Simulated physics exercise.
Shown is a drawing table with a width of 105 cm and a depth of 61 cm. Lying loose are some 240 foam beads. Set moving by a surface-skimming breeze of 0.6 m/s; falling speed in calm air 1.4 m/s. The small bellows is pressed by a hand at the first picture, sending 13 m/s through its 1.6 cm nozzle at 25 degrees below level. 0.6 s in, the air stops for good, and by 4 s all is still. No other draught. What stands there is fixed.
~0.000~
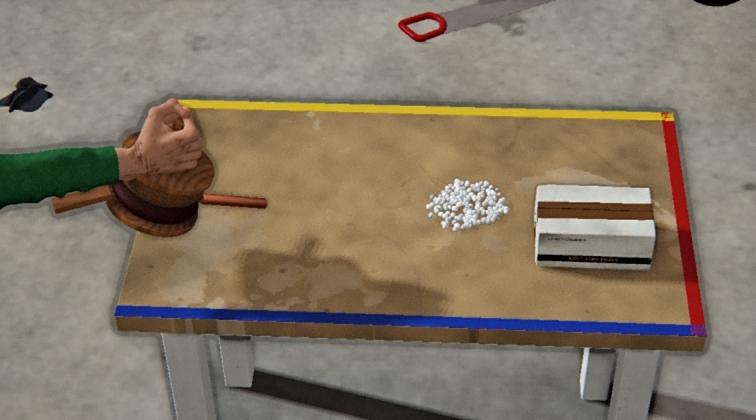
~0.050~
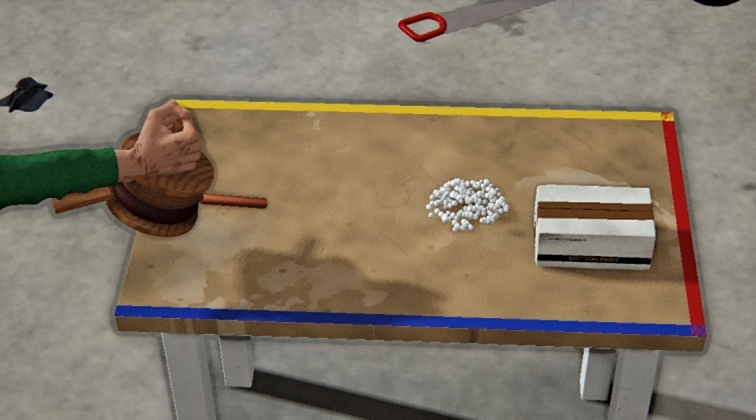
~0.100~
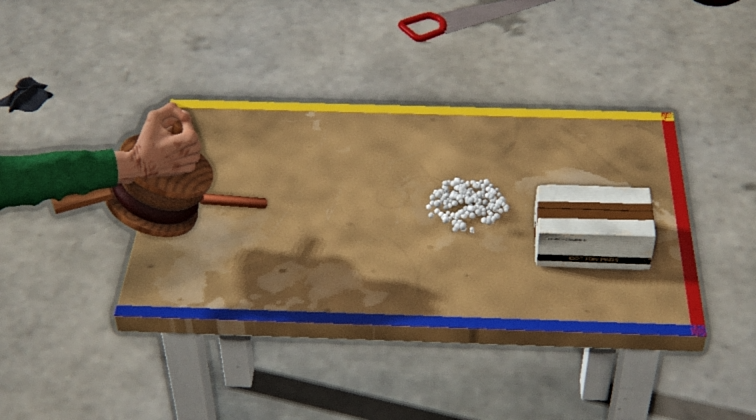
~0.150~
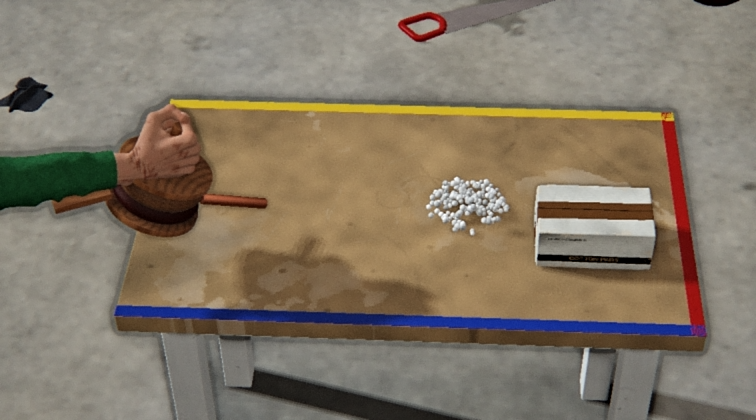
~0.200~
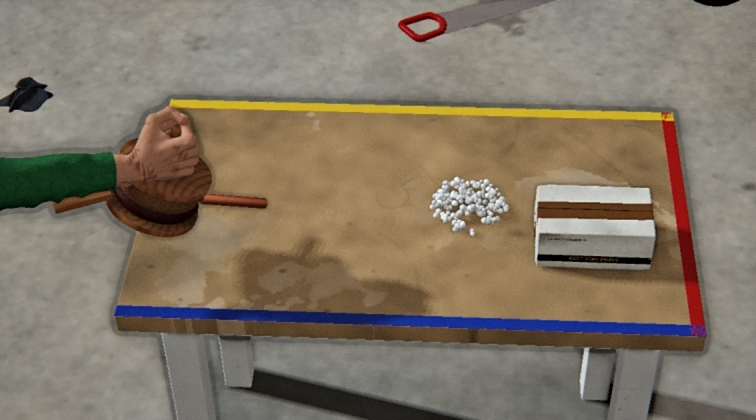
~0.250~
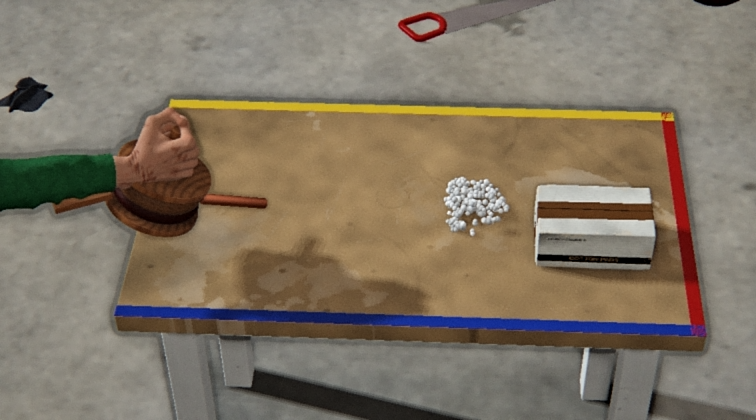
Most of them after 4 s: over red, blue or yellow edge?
Red edge.
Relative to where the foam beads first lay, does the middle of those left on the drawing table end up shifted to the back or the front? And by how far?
Forward, by about 5 cm.
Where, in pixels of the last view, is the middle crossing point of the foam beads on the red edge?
I'd put my finger close to (683, 178).
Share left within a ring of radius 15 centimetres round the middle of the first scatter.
My estimate is close to 10 percent.
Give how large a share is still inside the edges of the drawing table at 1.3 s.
Around 30 in a hundred.
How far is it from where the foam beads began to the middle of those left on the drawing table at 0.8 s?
Centre offset: Approx. 35 cm.
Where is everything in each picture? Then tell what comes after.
The middle of the foam beads is near (467, 205), none has stirred yet and the mouth of the small bellows is at (265, 204), in the first picture.
The middle of the foam beads is near (467, 200), none has stirred yet, the blue edge is centred on (407, 326), the red edge is centred on (688, 216) and the yellow edge is centred on (420, 107), in the second picture.
The middle of the foam beads is near (468, 198), none has stirred yet and the top of a box is at (595, 209), in the third picture.
The middle of the foam beads is near (468, 198) and none has stirred yet, in the fourth picture.
The middle of the foam beads is near (468, 198) and none has stirred yet, in the fifth picture.
The middle of the foam beads is near (467, 201), the farthest in sight from the small bellows is at (504, 201) and about 10 % have left their places, in the sixth picture.
After 0.8 s the count stands so, 0 % are over the blue edge, 0 % over the red edge and 0 % over the yellow edge; the middle of those left on the top is near (651, 191).
After 1.3 s the count stands so, 0 % are over the blue edge, 73 % over the red edge and 1 % over the yellow edge; the middle of those left on the top is near (659, 220).
After 2.2 s the count stands so, 0 % are over the blue edge, 81 % over the red edge and 1 % over the yellow edge; the middle of those left on the top is near (529, 231).
After 4.0 s, at the end, 0 % are over the blue edge, 81 % over the red edge and 1 % over the yellow edge; the middle of those left on the top is near (529, 231).
